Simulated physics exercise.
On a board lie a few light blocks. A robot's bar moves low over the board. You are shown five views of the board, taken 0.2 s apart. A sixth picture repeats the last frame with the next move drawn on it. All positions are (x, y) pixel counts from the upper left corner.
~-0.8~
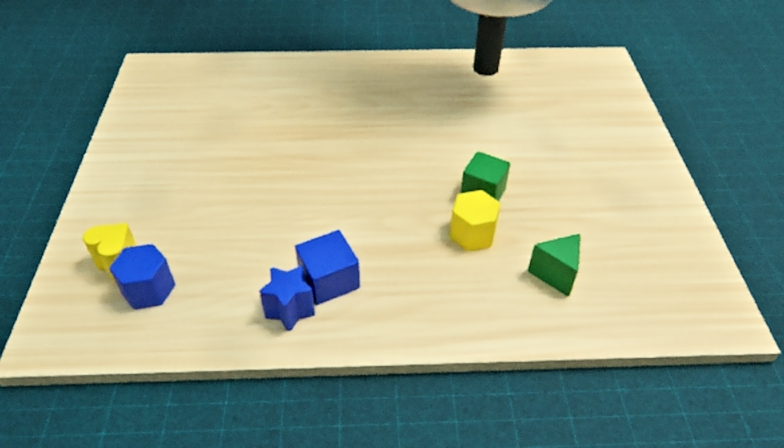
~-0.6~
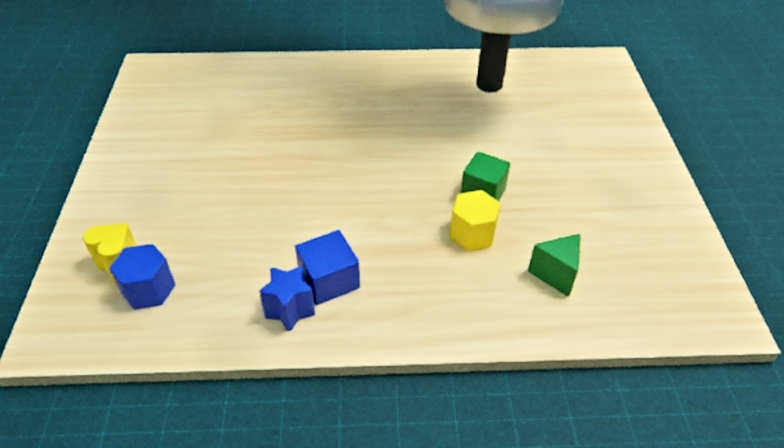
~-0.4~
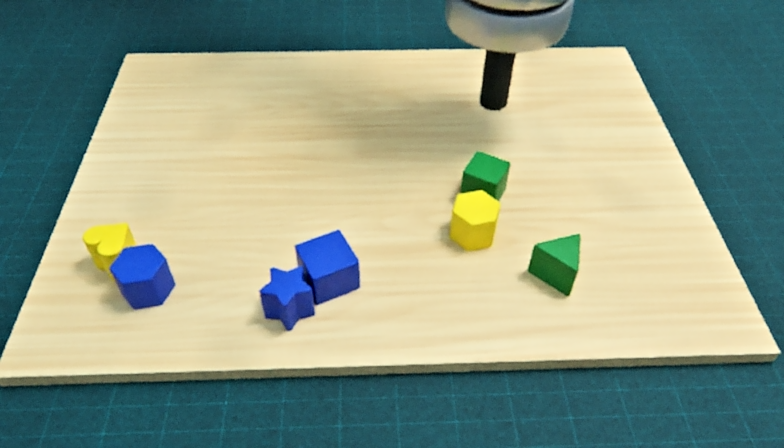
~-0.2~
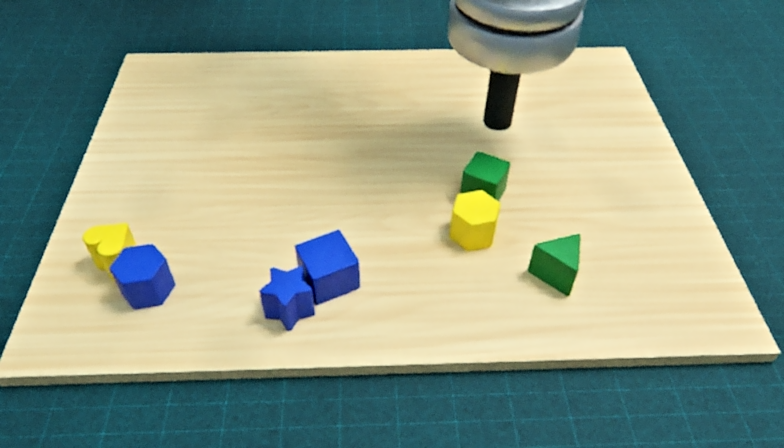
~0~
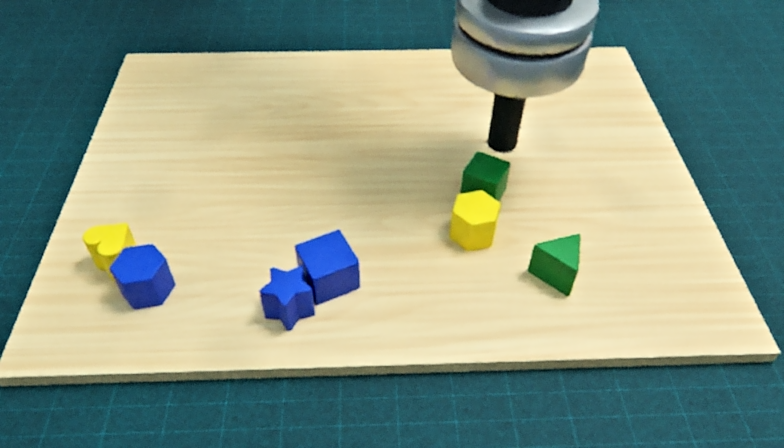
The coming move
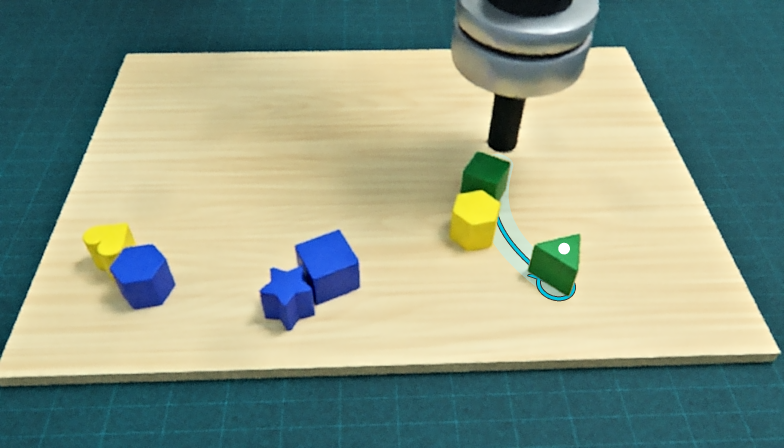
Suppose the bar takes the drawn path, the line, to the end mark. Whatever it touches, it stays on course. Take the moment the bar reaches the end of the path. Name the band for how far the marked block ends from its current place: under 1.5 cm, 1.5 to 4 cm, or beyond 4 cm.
The answer here is from 1.5 to 4 cm.
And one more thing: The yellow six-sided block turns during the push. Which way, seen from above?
The block turns counter-clockwise.
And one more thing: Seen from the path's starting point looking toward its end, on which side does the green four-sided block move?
It gets pushed right.
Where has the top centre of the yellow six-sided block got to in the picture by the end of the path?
Its top centre is at about (454, 240).
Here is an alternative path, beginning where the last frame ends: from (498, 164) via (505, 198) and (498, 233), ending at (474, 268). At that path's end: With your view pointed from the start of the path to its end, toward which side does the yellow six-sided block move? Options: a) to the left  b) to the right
Choice b: To the right.
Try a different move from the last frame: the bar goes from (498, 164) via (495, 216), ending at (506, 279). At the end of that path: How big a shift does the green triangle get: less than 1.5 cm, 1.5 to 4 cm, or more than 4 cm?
Moves under 1.5 cm.
Drawn move, from (498, 164) over (493, 202) and (512, 244) to (556, 285); the dot is on the green triangle.
The first path, step by step. One third of the way, bar (497, 182); yellow six-sided block (466, 227); green four-sided block (476, 193), turned 20° clockwise.
Two thirds of the way, bar (517, 225); yellow six-sided block (454, 240), turned 20° anticlockwise; green four-sided block (471, 206), turned 45° clockwise.
At the end, bar (562, 265); yellow six-sided block (454, 240), turned 20° anticlockwise; green four-sided block (471, 206), turned 45° clockwise; green triangle (598, 270), turned 50° anticlockwise.
